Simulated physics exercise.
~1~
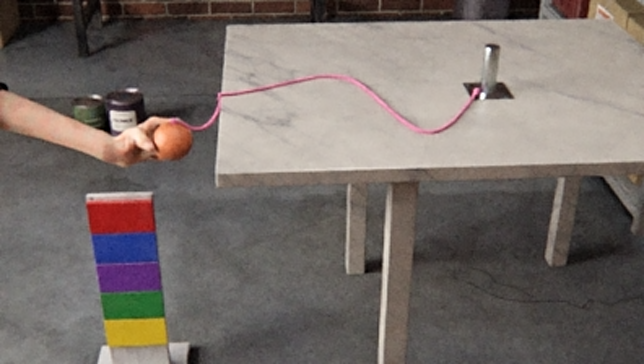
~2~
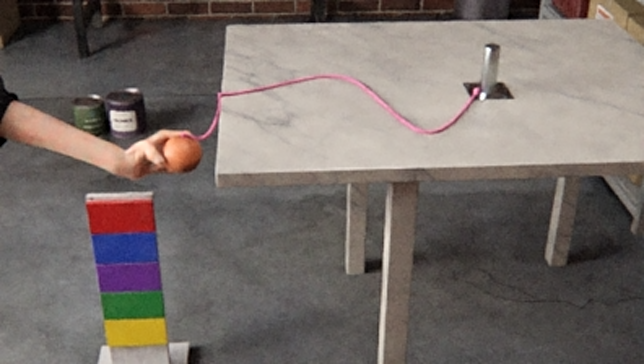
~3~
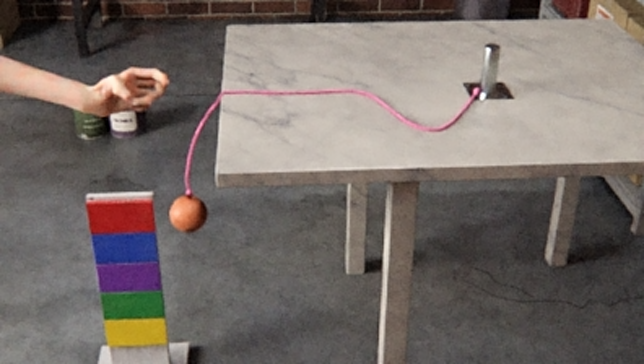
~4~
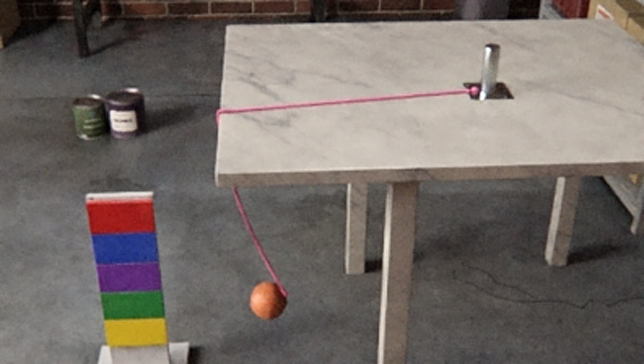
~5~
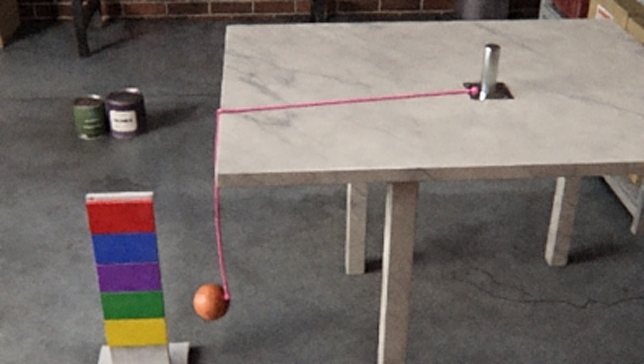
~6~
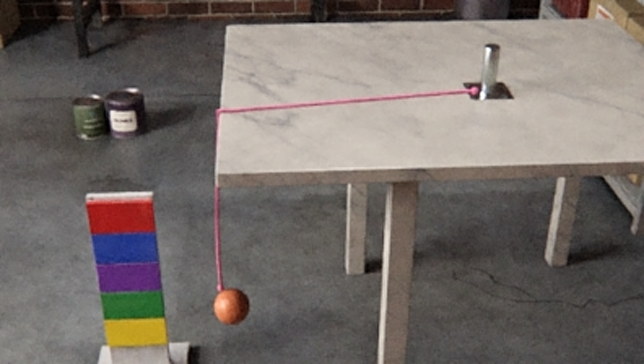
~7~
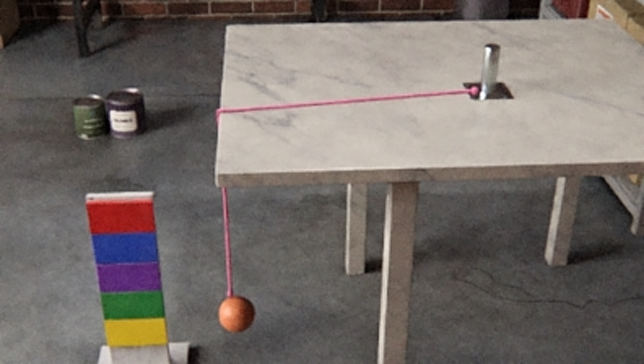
At first, a hand holds an orange beside the left edge of a marble-patterned workbench, above and to the right of a board striped red, blue, purple, green and yellow. A pink shoelace runs from the orange across the tabletop to a metal post on a plate. The hand shifts slightly right, then lets go and draws back as the orange drops. The lace pulls straight over the table's edge, and the orange swings right, near the height of purple. It swings back left, then drifts slightly right, and finally hangs below the edge, its centre level with the green band.
